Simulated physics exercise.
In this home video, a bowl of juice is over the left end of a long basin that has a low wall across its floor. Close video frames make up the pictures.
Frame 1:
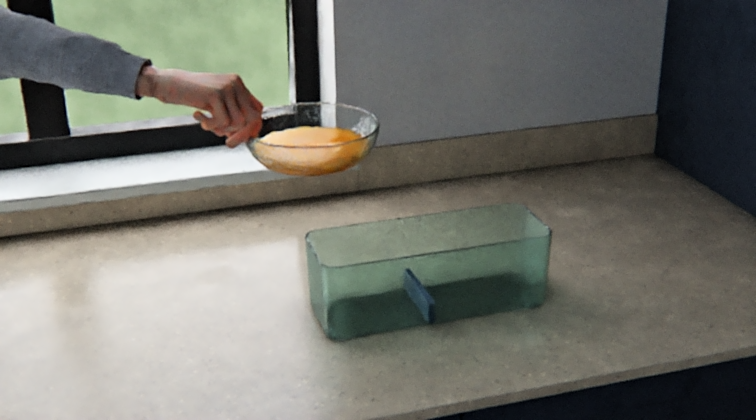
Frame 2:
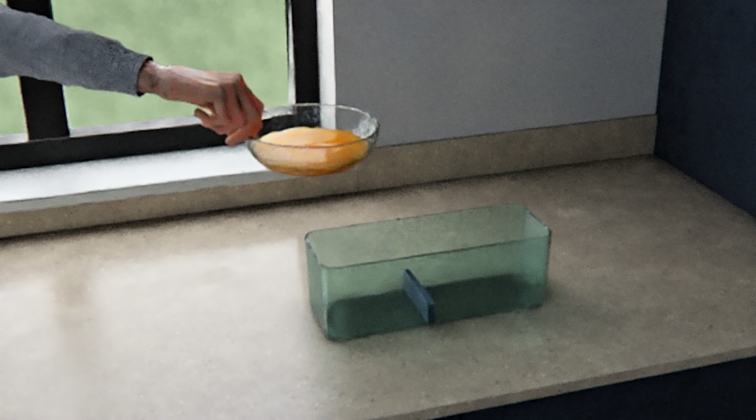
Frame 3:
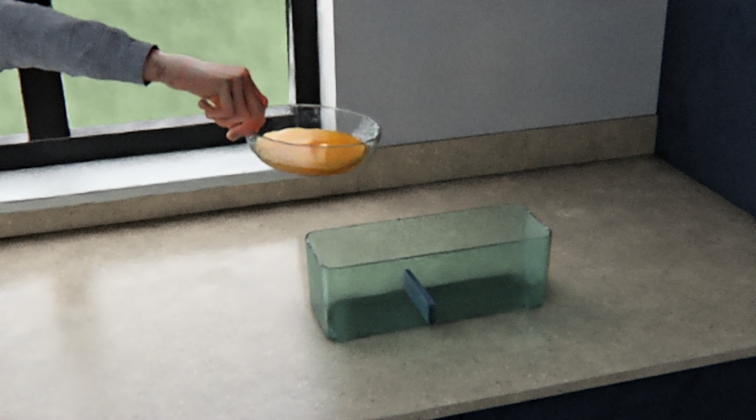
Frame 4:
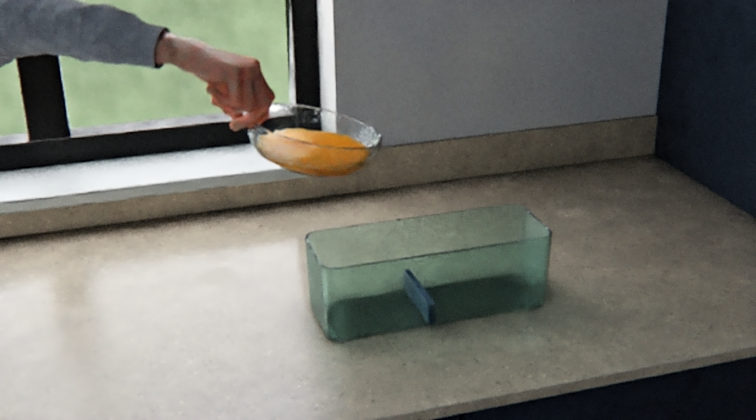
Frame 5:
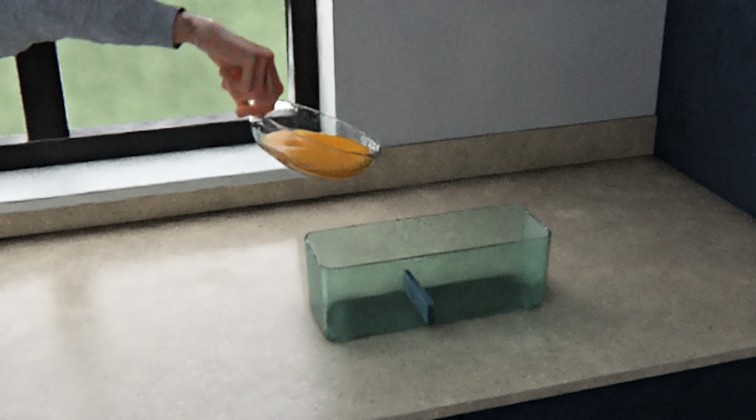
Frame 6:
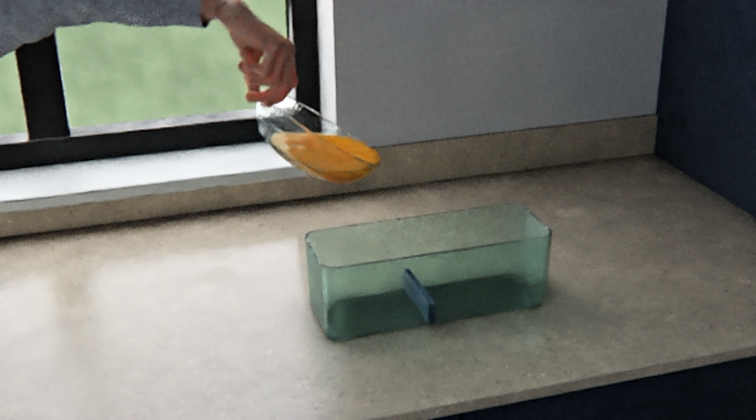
A hand in a grey sleeve holds a clear glass bowl of orange juice above a pale stone countertop, seen from slightly above by a still camera, with a black-framed window at left and a dark panel at right. Below sits a long, greenish see-through basin with a low blue-grey wall inside. The hand rises and shifts right, steadily tilting the bowl down toward the right as the juice slides to its lower edge.
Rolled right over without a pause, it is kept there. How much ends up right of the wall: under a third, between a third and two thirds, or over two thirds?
The portion right of the wall will fail to reach one third.
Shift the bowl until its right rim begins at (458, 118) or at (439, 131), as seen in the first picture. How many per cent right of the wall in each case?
Start one gives close to 80 percent, start two close to 80 percent.
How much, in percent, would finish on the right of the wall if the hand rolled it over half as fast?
Roughly 20 in a hundred.
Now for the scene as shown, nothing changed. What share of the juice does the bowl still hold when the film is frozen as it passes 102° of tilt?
About 0 per cent.
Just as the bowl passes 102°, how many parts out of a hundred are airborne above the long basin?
Somewhere around 15 per cent of it.
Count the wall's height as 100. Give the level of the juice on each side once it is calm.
On the left roughly 50, on the right roughly 10.
A moment on, the bowl is tipped right over and 0 per cent is still to pour, 71 is left of the wall and 14 right of it.
Next, the bowl is tipped right over and 0 per cent is still to pour, 72 is left of the wall and 20 right of it.
Then the bowl is tipped right over and 0 per cent is still to pour, 73 is left of the wall and 21 right of it.
Later the bowl is tipped right over and 0 per cent is still to pour, 73 is left of the wall and 21 right of it.
Finally, 73 per cent lies left of the wall, 22 right of it and 5 outside.
